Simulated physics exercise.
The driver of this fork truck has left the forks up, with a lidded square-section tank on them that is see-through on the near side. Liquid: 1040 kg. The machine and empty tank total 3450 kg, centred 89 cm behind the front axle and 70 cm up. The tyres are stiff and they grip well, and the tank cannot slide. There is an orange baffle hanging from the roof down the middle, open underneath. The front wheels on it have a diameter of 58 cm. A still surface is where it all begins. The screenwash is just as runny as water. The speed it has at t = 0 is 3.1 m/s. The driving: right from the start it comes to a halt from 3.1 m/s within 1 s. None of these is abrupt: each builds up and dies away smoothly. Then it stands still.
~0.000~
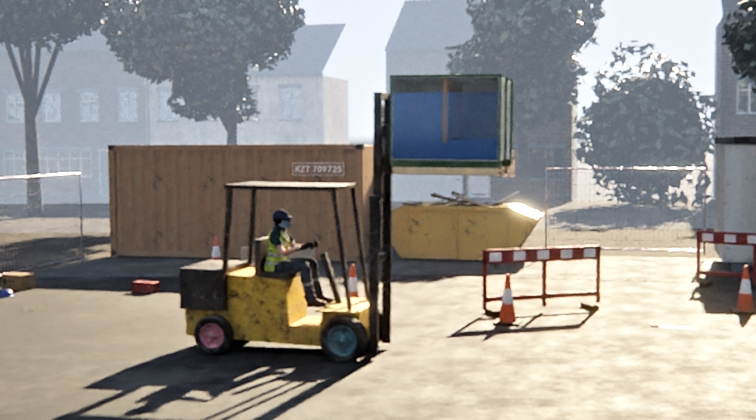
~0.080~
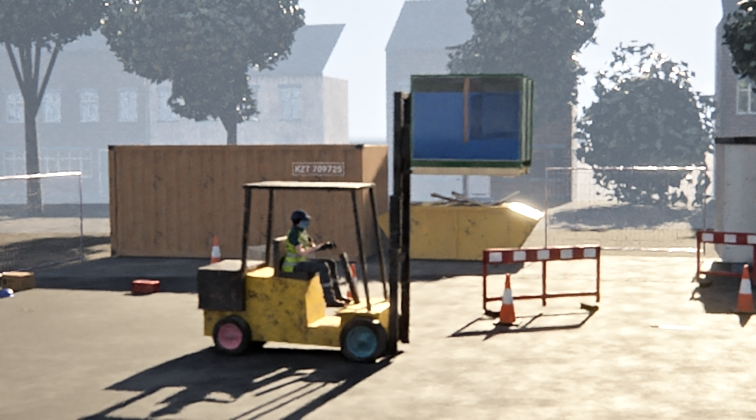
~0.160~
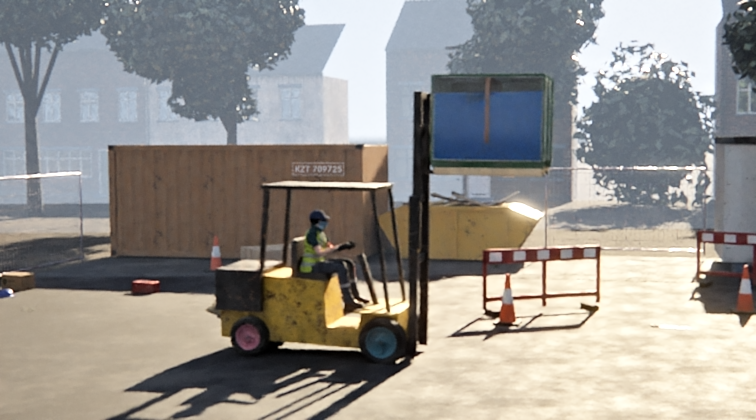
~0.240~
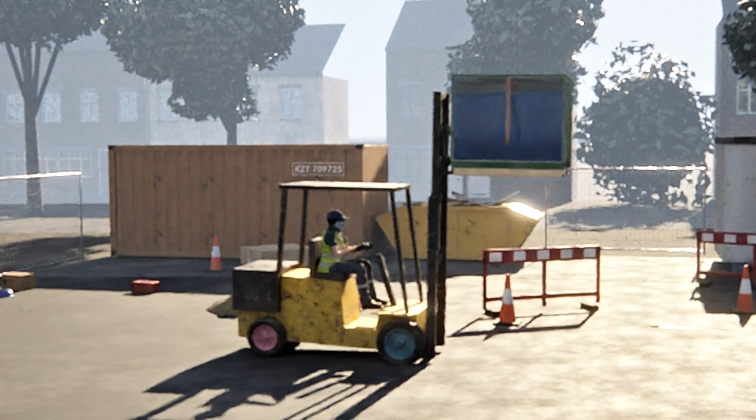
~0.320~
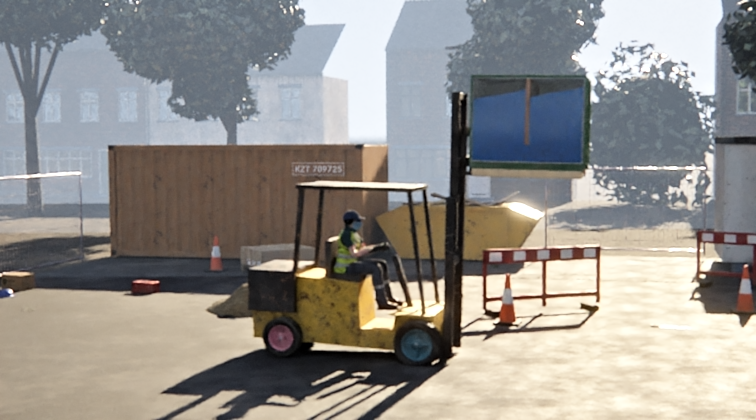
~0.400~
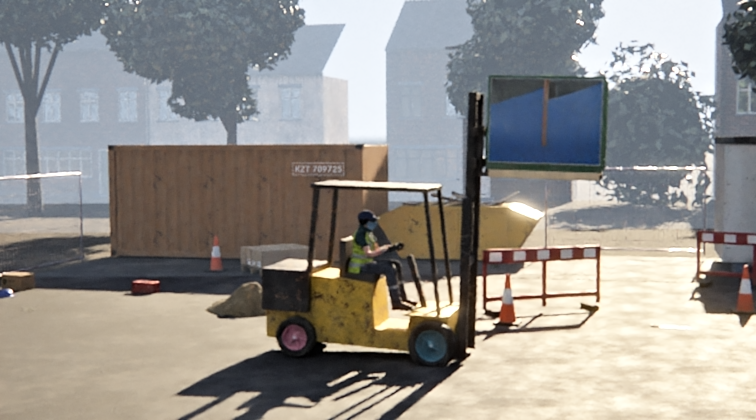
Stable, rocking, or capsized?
Overturned.
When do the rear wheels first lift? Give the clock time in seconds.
Near 0.45 seconds.
Then, 0.45 s in, the lean is 2° nose down, the rear 2 cm in the air; the liquid stands 66 cm at the back and 85 cm at the front.
Then, 0.90 s in, the lean is 9° nose down, the rear 26 cm in the air; the liquid stands 55 cm at the back and 91 cm at the front.
Then, 1.40 s in, the lean is 20° nose down, the rear 56 cm in the air; the liquid stands 61 cm at the back and 91 cm at the front.
Then, 2.35 s in, it has passed 50° nose down and is going over.
